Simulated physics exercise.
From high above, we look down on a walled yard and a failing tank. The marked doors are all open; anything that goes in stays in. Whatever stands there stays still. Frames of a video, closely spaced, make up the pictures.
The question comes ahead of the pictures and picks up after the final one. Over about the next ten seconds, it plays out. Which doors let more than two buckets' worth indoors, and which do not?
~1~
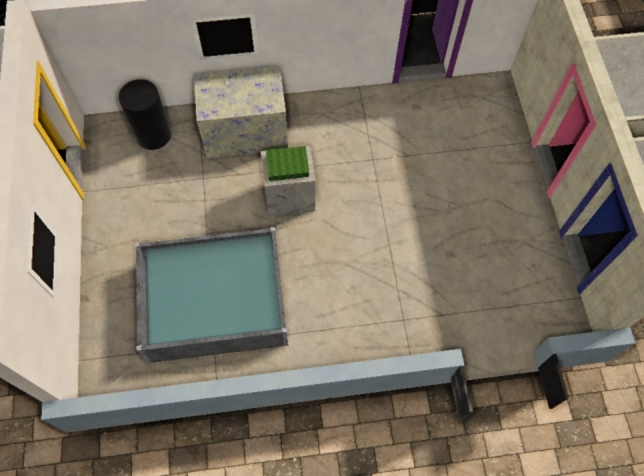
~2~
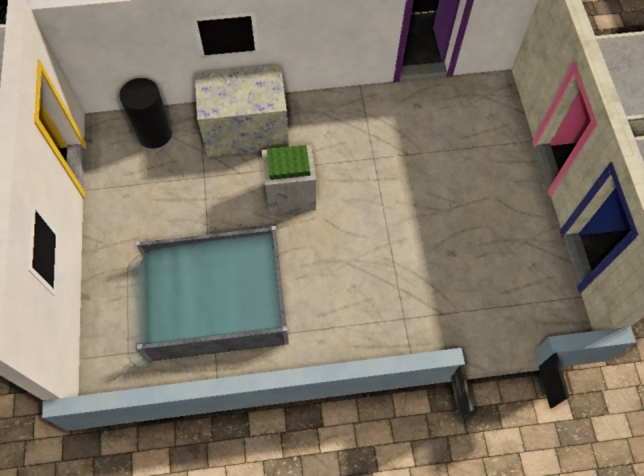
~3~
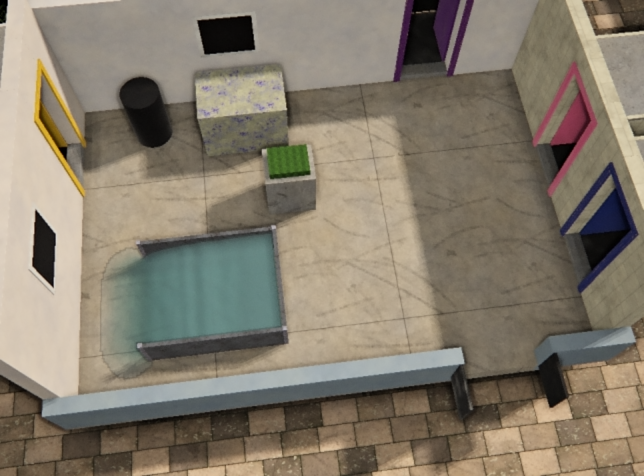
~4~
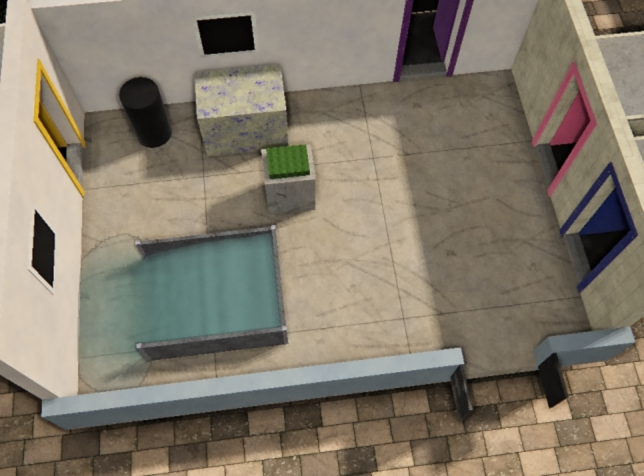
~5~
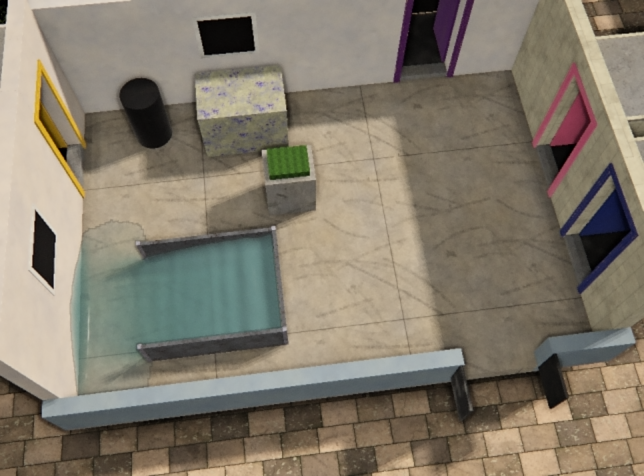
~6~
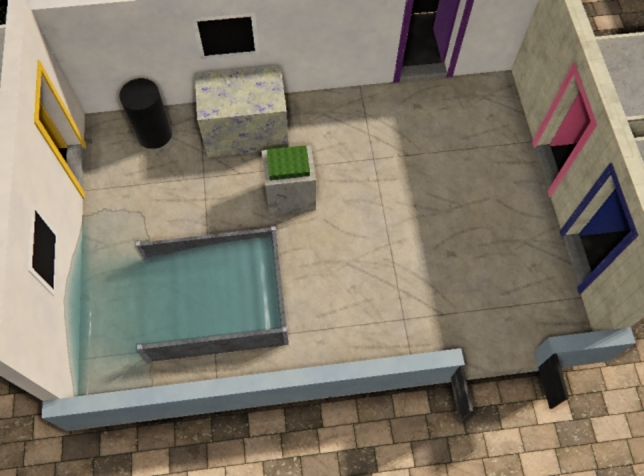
The pink door will not top two buckets; the blue door will not top two buckets; the purple door will not top two buckets; the yellow door will not top two buckets.
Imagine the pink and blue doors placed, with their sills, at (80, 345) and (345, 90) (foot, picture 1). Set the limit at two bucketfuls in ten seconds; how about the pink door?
In that case the pink one gets flooded.
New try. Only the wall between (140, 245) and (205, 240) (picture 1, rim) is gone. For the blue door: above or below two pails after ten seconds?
Well, the blue door comes up short here.
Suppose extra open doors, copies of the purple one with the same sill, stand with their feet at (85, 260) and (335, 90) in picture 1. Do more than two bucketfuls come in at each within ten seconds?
Order as asked: Gets beyond it, remains below.
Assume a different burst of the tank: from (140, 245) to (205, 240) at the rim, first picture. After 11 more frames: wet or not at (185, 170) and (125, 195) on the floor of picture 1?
Submerged, then submerged.
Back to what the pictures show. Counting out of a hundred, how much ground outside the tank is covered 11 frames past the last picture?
It comes to 25 per cent.
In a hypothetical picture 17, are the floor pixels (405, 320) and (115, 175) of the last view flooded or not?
First spot spared, second spot soaked.
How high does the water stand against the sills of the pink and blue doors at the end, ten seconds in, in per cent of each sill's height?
I reckon it's around 20 and then 20 per cent.
A moment on, water covers 10 % of the floor; the pink door not reached, the blue door not reached, the purple door not reached, the yellow door wet at the sill, nothing in.
Next, water covers 25 % of the floor; the pink door not reached, the blue door not reached, the purple door not reached, the yellow door wet at the sill, nothing in.
Then, water covers 40 % of the floor; the pink door not reached, the blue door not reached, the purple door not reached, the yellow door wet at the sill, nothing in.
Later, water covers 75 % of the floor; the pink door wet at the sill, nothing in, the blue door under two buckets in, the purple door wet at the sill, nothing in, the yellow door under two buckets in.
In the end, water covers 95 % of the floor; the pink door wet at the sill, nothing in, the blue door under two buckets in, the purple door wet at the sill, nothing in, the yellow door under two buckets in.
